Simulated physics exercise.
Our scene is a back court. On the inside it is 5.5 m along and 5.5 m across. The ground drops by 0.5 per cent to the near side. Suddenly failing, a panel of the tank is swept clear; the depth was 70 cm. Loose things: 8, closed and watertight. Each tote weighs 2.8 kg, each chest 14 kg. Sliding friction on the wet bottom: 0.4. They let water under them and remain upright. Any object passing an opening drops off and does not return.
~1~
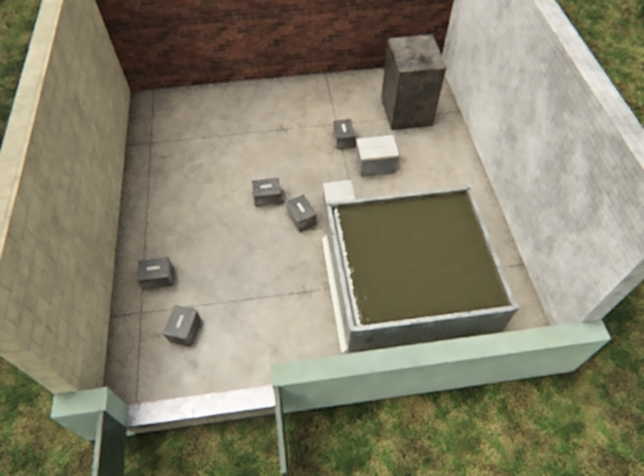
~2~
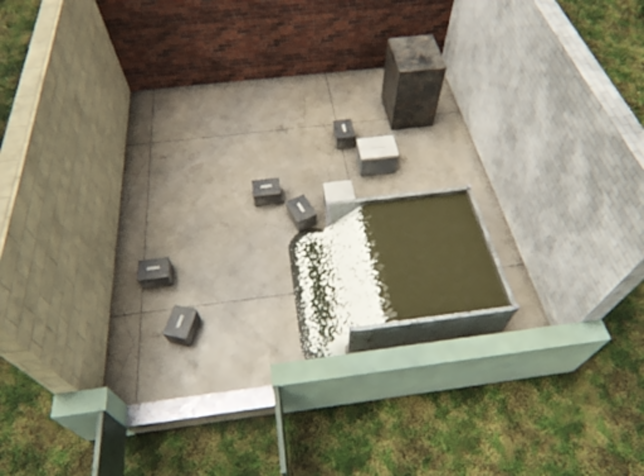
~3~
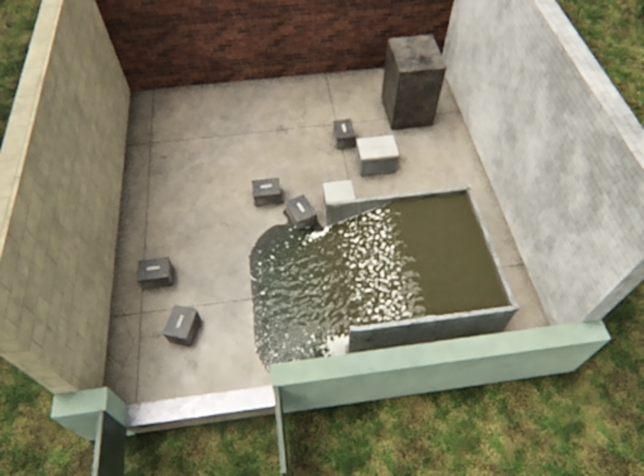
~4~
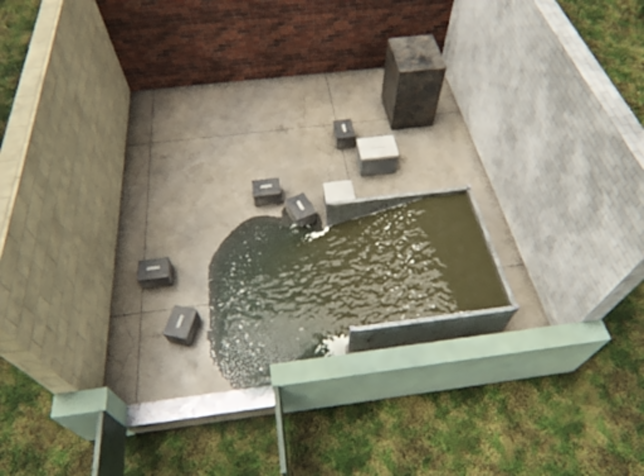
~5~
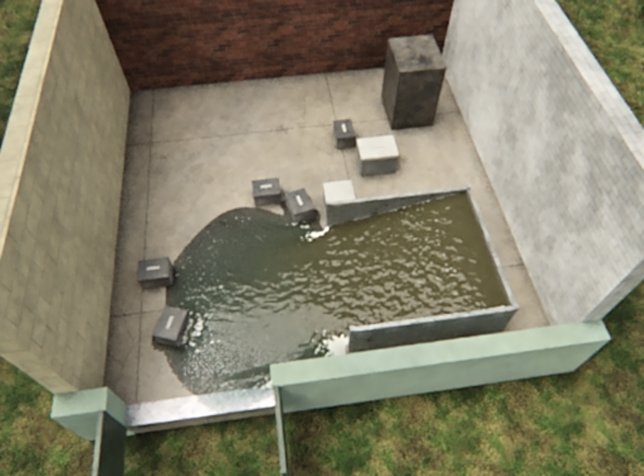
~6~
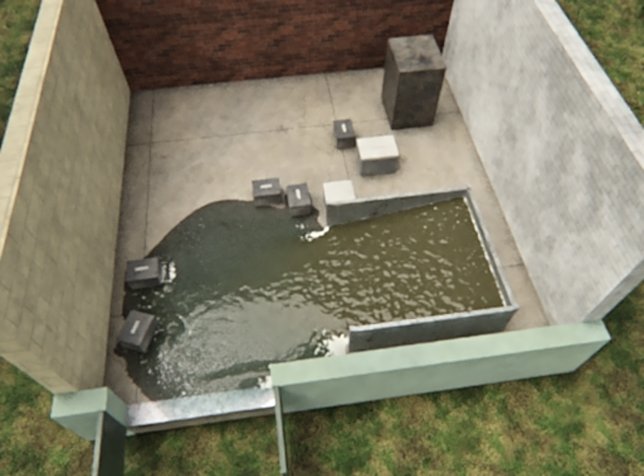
Murky water spreads left from an opened tank across the courtyard floor, shifting a few grey boxes.
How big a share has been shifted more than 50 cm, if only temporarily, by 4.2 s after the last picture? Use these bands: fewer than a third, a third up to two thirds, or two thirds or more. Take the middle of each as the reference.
It falls in a third up to two thirds.
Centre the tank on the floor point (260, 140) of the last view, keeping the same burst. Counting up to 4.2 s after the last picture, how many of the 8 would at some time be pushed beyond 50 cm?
3.
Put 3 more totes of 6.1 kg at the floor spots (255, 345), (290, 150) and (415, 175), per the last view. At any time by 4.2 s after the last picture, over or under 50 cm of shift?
Above, below, below.
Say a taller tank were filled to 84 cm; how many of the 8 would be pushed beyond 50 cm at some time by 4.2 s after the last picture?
I count 5 of them in that case.
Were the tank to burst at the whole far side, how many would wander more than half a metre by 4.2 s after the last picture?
In that case the number is 8.
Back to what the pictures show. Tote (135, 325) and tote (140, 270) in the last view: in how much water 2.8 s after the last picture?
First about 16 cm, second about 9 cm.
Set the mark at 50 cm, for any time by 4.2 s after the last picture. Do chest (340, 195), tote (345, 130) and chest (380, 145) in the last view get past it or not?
Result, in order: Undershooting / undershooting / undershooting.
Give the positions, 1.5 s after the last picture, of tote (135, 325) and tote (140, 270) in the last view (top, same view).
They end up about (104, 306) and (120, 212) in the last view.
Then, 0.4 s after the last picture 1 of 8 are over 50 cm from their spots; 2 afloat.
Then, 1.5 s after the last picture 2 of 8 are over 50 cm from their spots; 2 afloat.
Then, 2.8 s after the last picture 2 of 8 are over 50 cm from their spots; 2 afloat.
Then, 4.2 s after the last picture 4 of 8 are over 50 cm from their spots, and 4 have been at some point; 3 afloat.
